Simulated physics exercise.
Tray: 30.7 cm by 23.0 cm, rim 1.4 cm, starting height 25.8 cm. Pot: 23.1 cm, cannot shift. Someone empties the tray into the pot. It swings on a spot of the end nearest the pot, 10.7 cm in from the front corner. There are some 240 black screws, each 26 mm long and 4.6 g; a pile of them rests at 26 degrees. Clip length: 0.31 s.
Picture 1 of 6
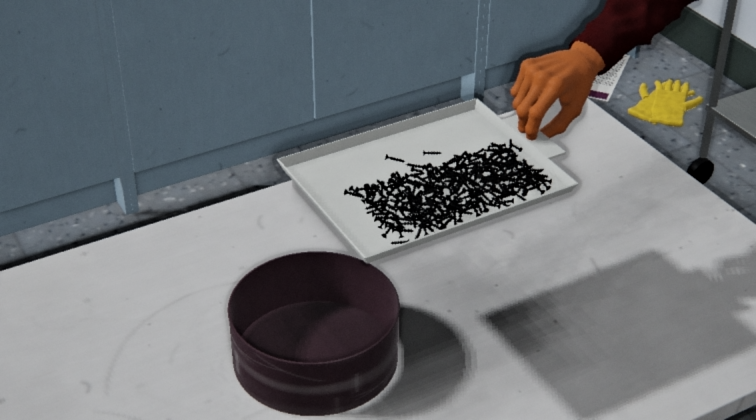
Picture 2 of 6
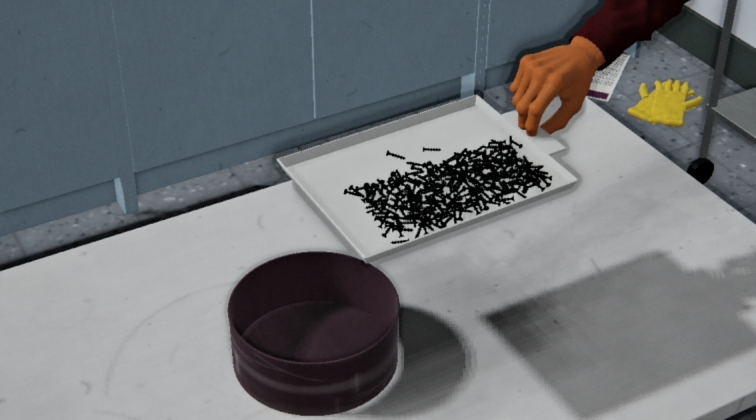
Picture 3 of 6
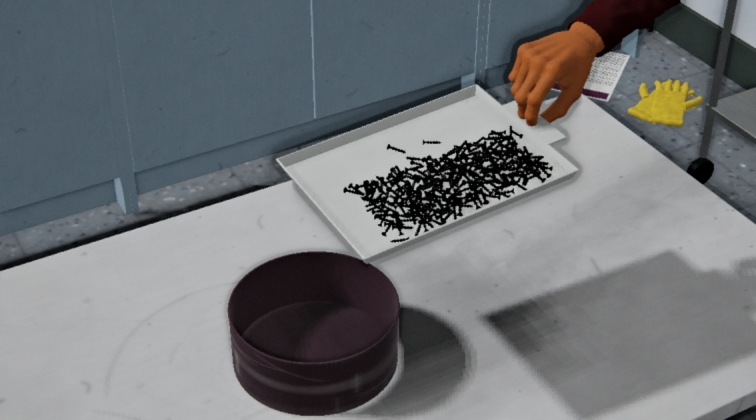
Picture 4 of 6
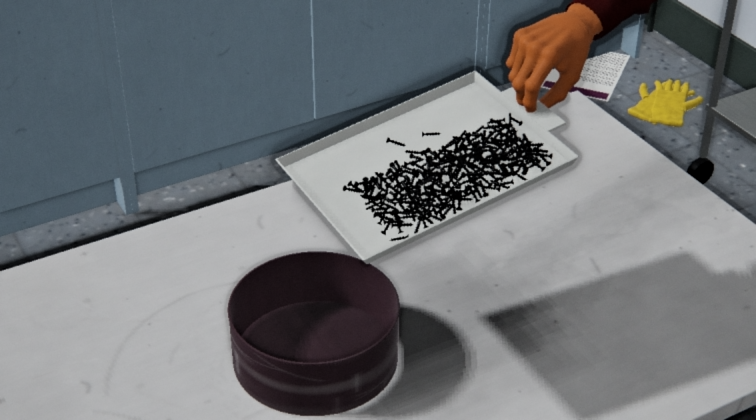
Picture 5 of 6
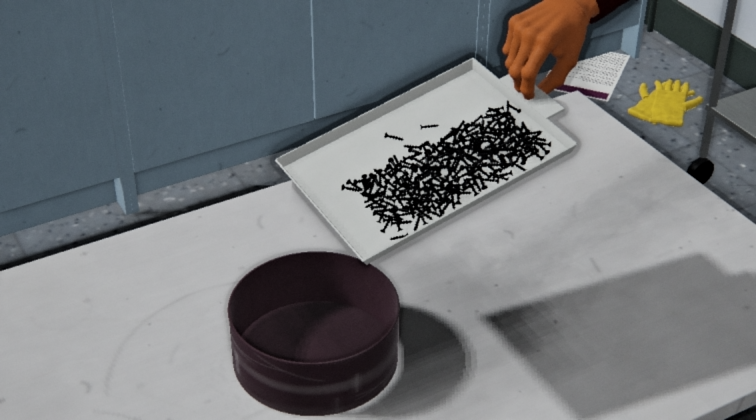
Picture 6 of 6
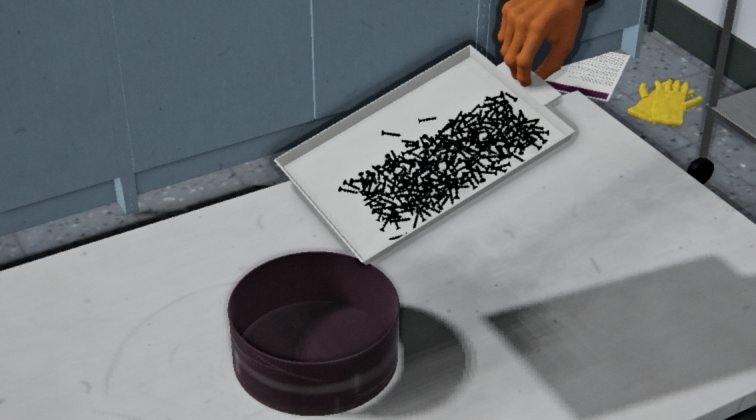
On a pale worktop beside a round dark pot, a hand grips the far end of a white tray holding a pile of small black screws and gradually raises it, tilting the tray while the screws stay heaped together.
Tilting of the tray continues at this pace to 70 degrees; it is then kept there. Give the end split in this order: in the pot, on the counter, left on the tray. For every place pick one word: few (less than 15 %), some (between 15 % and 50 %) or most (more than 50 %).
Pot gets most, counter gets some, tray gets few.
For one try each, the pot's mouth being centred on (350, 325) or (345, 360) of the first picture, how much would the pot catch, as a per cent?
55 % and 80 %.
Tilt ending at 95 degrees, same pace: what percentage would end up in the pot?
In that case it comes to about 60 in a hundred.
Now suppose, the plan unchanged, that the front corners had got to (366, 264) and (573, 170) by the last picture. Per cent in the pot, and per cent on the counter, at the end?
Pot: 15, counter: 85.
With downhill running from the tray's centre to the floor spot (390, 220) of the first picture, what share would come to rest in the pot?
The share comes to about 25 in a hundred.
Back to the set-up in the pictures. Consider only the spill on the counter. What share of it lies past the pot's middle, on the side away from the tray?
Some 90 per cent of the spill lies beyond the centre.
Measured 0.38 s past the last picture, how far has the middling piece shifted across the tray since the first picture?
8 cm.
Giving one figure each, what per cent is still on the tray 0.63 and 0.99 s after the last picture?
First 55, then 10.
Then, 0.38 s after the last picture, tilt 43 degrees; the tray holds 100 %, the pot 0 %.
Then, 0.63 s after the last picture, tilt 60 degrees; the tray holds 55 %, the pot 0 %.
Then, 0.99 s after the last picture, tilt 70 degrees; the tray holds 10 %, the pot 50 %.
In the end, pot 60 %, counter 35 %, tray 5 %.
